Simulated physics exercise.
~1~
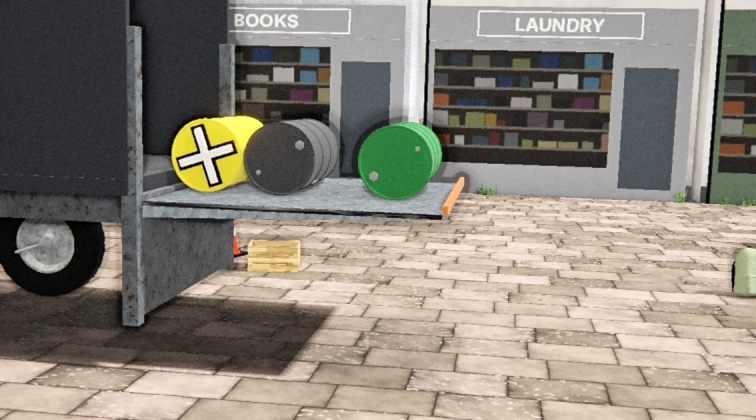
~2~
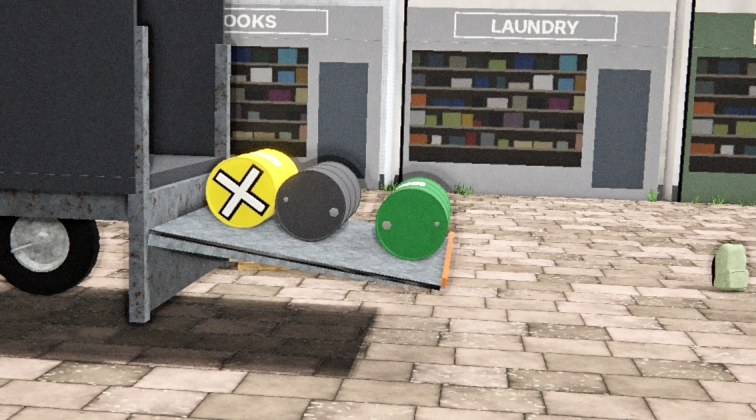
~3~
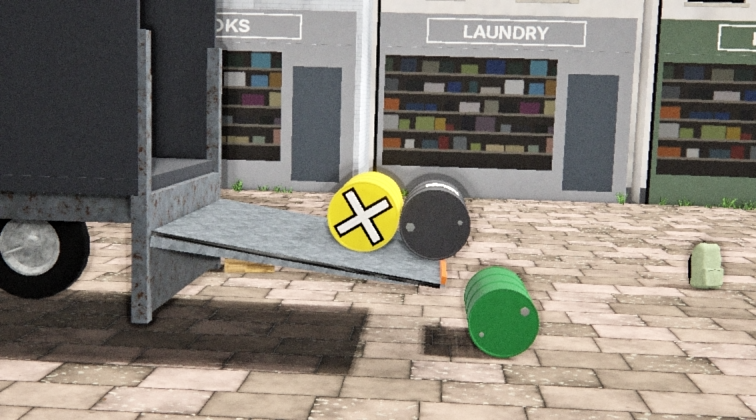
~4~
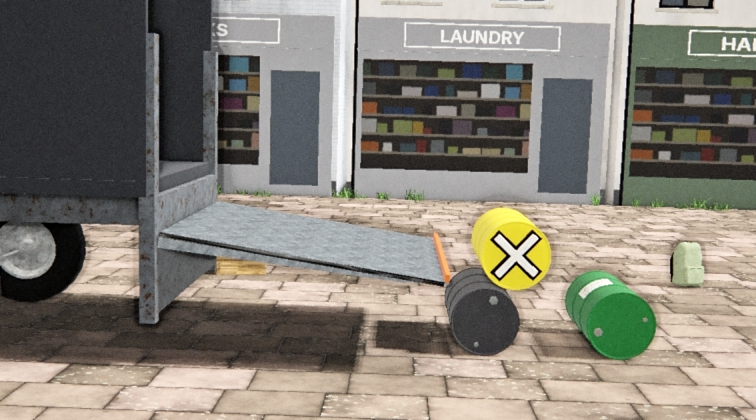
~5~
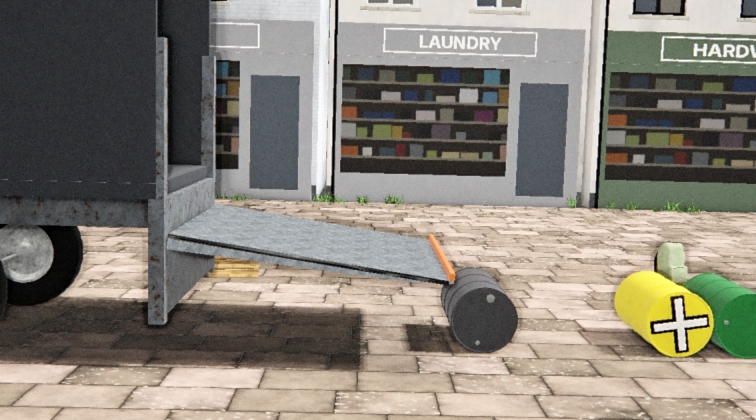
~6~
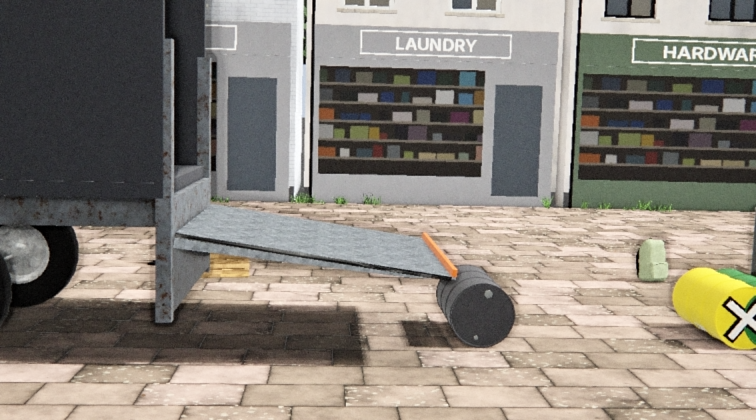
On a paved street lined with shops, a truck's tail lift tilted down and green, dark grey and yellow drums rolled right over its orange edge onto the ground, where the grey stayed by the lift while the other two rolled farther away.
